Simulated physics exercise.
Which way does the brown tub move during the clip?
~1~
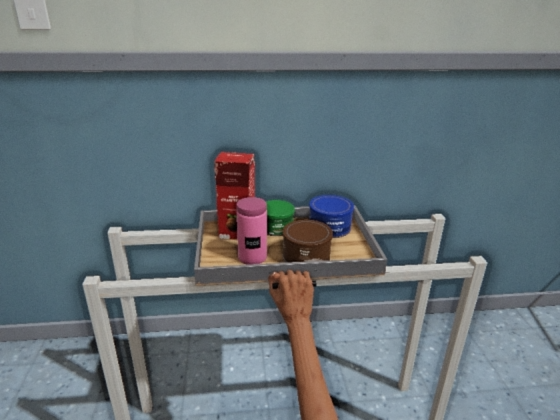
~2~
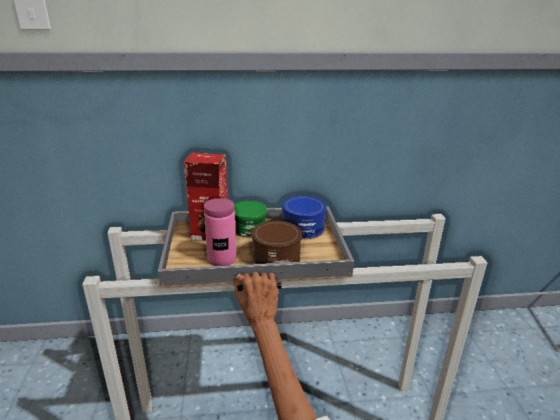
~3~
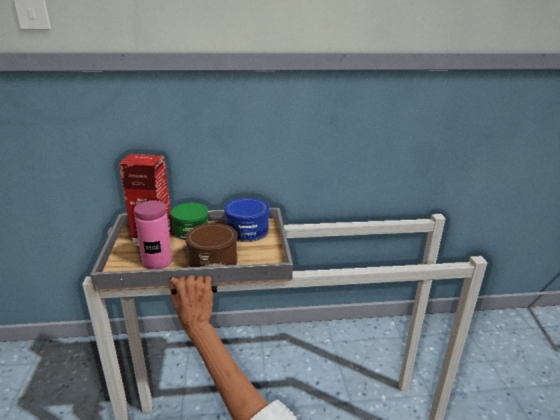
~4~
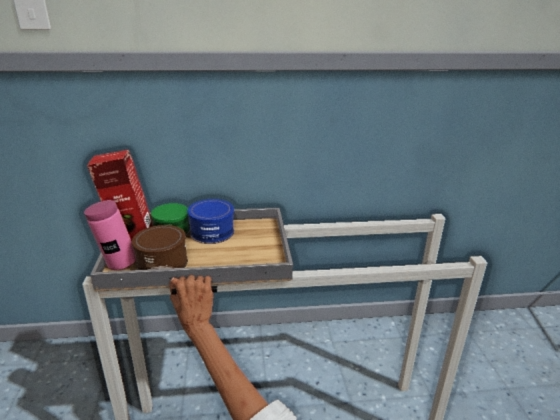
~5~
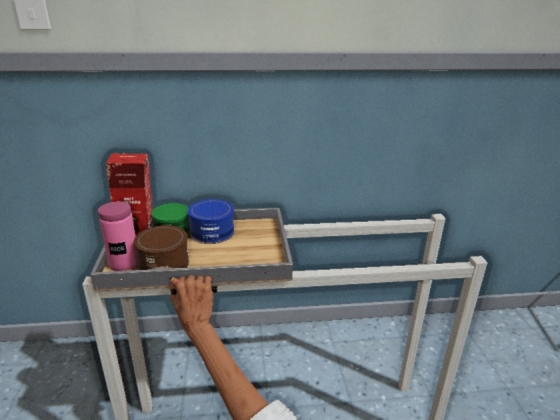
The brown tub moves to the left, first along with the tray and then a bit farther across it once the tray has stopped.
